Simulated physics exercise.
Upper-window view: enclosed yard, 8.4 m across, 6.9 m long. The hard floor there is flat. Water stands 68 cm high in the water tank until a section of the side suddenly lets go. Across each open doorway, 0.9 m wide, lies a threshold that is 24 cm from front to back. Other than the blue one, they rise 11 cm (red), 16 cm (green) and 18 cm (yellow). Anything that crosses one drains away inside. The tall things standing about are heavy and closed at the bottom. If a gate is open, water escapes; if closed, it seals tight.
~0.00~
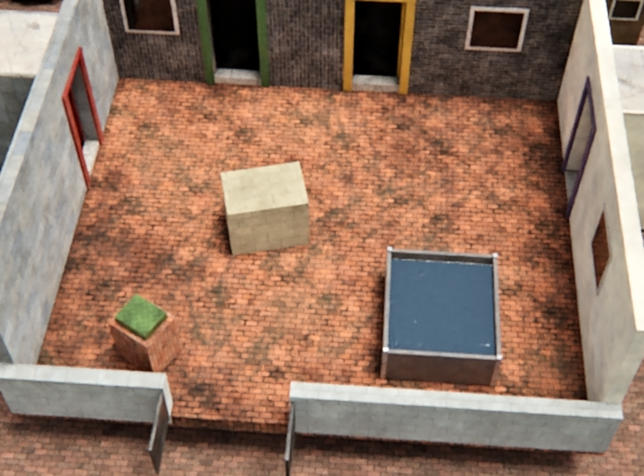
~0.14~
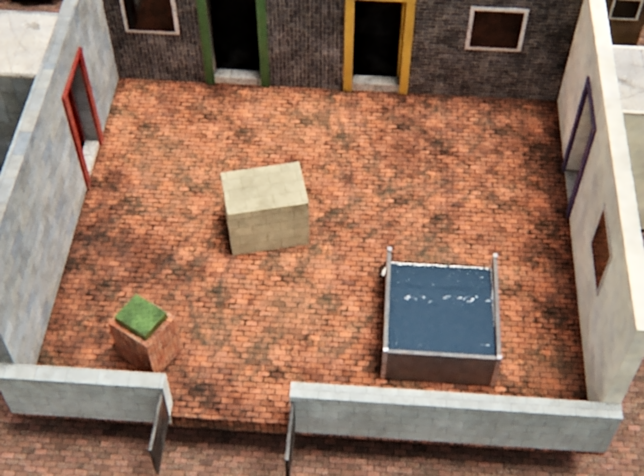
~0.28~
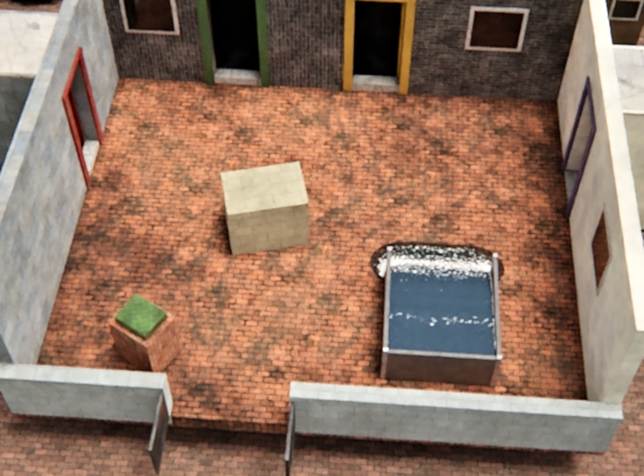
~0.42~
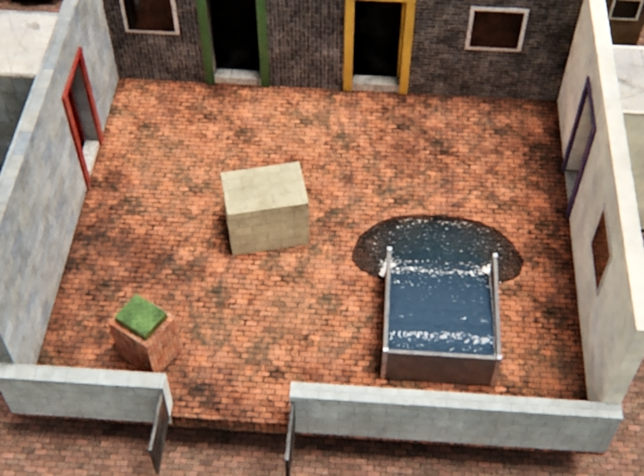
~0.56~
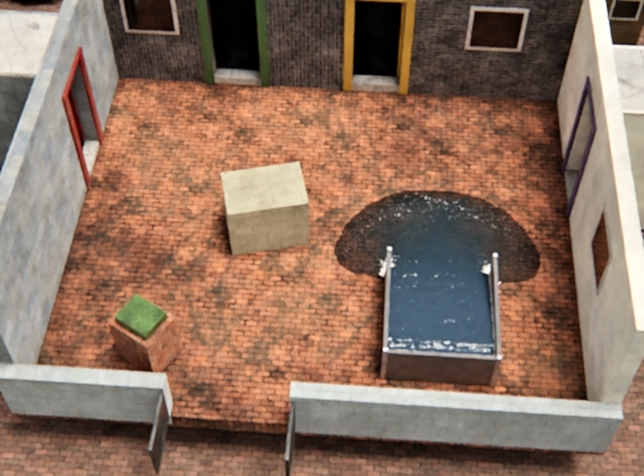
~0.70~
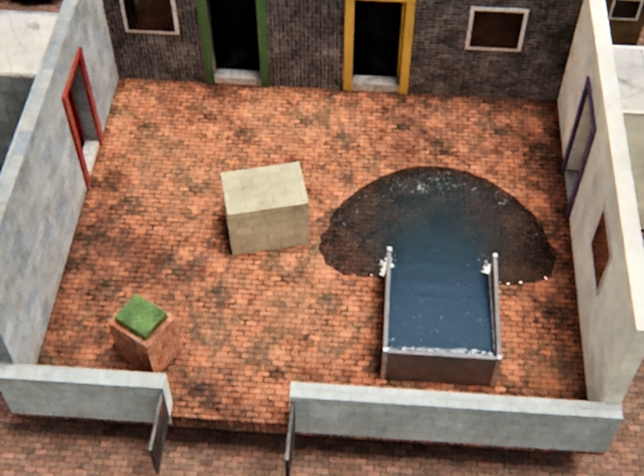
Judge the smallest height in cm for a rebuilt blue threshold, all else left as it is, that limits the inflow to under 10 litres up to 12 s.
Roughly 9.5 cm at the least.
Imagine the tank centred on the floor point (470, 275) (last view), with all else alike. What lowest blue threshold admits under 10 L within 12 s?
New minimum height: Approx. 10.0 cm.
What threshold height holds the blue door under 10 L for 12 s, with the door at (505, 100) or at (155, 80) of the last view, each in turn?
In turn: Roughly 22 cm, roughly 7.5 cm.
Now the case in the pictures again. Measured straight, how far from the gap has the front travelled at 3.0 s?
Roughly 6.6 metres.
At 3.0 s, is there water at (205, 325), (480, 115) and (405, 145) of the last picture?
Listed order - unwetted, soaked through, soaked through.
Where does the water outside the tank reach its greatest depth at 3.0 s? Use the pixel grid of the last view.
Near (543, 102).
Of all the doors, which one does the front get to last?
The red door.
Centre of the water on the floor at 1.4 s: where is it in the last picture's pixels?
The balance point sits at roughly (437, 256).
After 1.4 s water covers 30 % of the floor, deepest (26 cm) near (426, 271); 7 cm at the blue door, 0 litres in over its 9 cm threshold.
After 3.0 s water covers 40 % of the floor, deepest (30 cm) near (543, 102); 10 cm at the blue door, 4 litres in over its 9 cm threshold.
After 12.0 s water covers 95 % of the floor, deepest (8 cm) near (65, 394); 3 cm at the blue door, 11 litres in over its 9 cm threshold.
At the blue door as built, the water arrived by 1.2 s and peaked near 13 cm at 1.8 s.
With a threshold of 8 cm, 18 litres would have come in within the 12 s; with 10.5 cm, 4 litres. So under 10 litres takes about 9.5 cm.
